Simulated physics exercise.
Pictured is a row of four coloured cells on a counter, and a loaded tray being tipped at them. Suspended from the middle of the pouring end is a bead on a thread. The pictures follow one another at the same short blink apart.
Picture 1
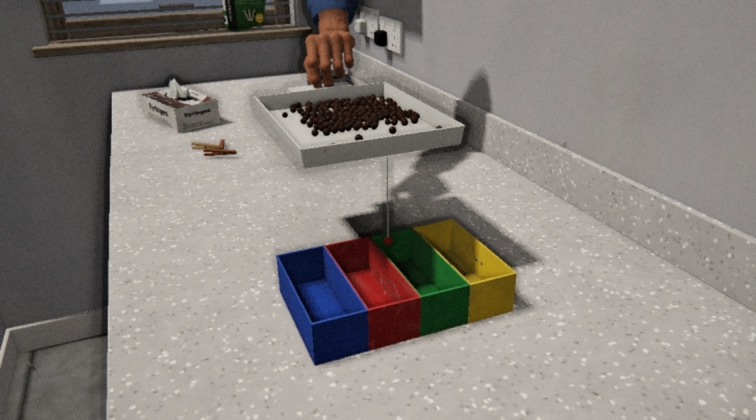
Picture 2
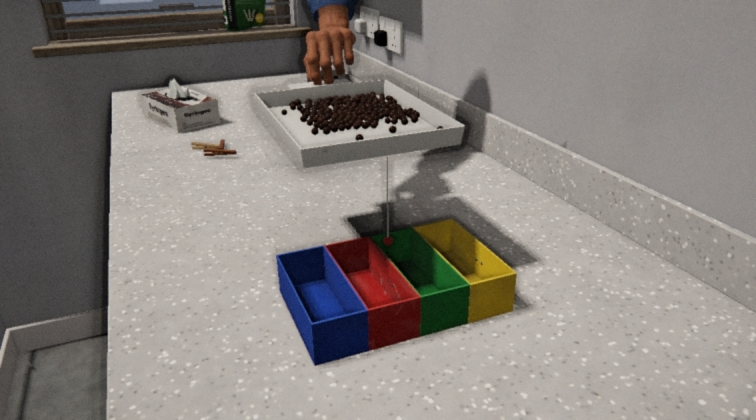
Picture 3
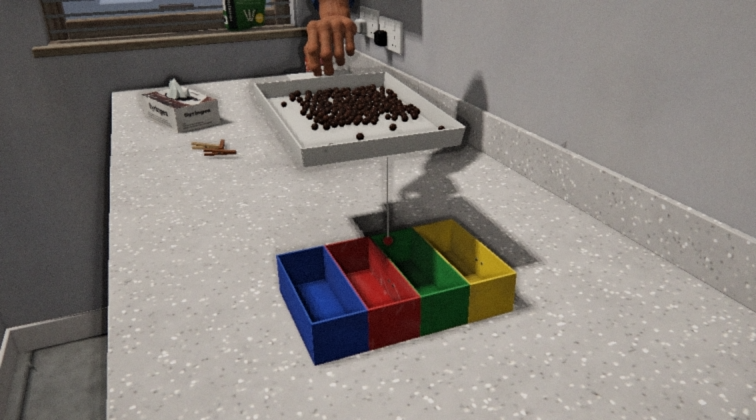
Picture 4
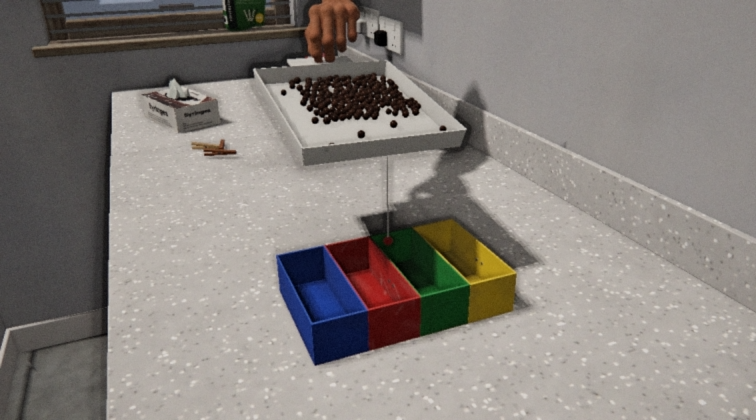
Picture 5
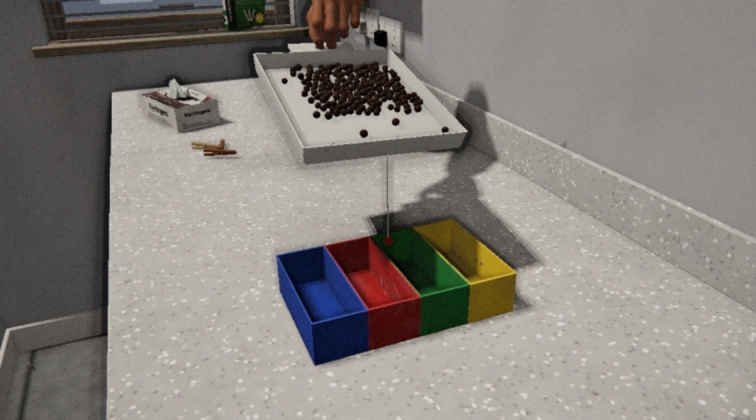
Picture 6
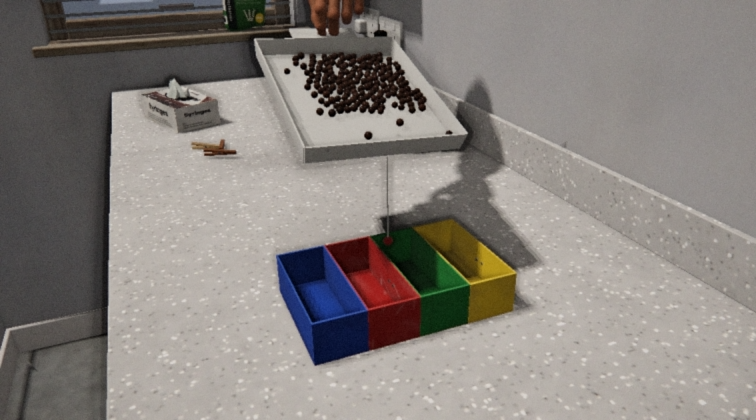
At first, a hand holds the far side of a white tray of small dark brown balls above blue, red, green and yellow compartments on a speckled counter. Then the tray's far side rises steadily, its near edge dipping slightly at the right corner, while the balls shift and spread a little.
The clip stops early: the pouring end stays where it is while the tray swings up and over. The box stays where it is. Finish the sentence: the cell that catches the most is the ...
... Yellow cell.
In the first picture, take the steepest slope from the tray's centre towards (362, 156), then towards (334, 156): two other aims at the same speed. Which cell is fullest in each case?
The blue cell; the blue one.
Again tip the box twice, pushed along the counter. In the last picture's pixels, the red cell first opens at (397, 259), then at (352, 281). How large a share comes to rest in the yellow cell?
Trial 1 near 20 percent, trial 2 near 50 percent.
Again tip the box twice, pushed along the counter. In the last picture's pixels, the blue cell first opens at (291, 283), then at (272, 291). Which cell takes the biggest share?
Placing A: That yellow cell / placing B: That yellow cell.
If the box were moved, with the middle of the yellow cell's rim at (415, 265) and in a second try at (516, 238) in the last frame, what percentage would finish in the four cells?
Well, you'd get about 30 per cent and then about 100 per cent.
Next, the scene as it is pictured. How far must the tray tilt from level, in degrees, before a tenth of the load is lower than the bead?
Roughly 65 degrees at that moment.
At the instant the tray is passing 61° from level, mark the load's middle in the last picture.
Roughly at (420, 138).
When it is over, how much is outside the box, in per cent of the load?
Estimated share: About 10 %.
Soon, tray tipped steeply; most on the tray; a stray few in the yellow cell; a stray few in the green cell; a small part falling or outside the box.
A while on, tray tipped right over; about two thirds on the tray; about a quarter in the yellow cell; a stray few in the green cell; a stray few in the red cell; about a quarter falling or outside the box.
Towards the end, tray tipped past a quarter turn; about two thirds in the yellow cell; about a quarter in the green cell; a small part in the red cell; a stray few in the blue cell; a small part falling or outside the box.
Finally, tray tipped past a quarter turn; about two thirds in the yellow cell; about a quarter in the green cell; a small part in the red cell; a stray few in the blue cell; a small part outside the box.
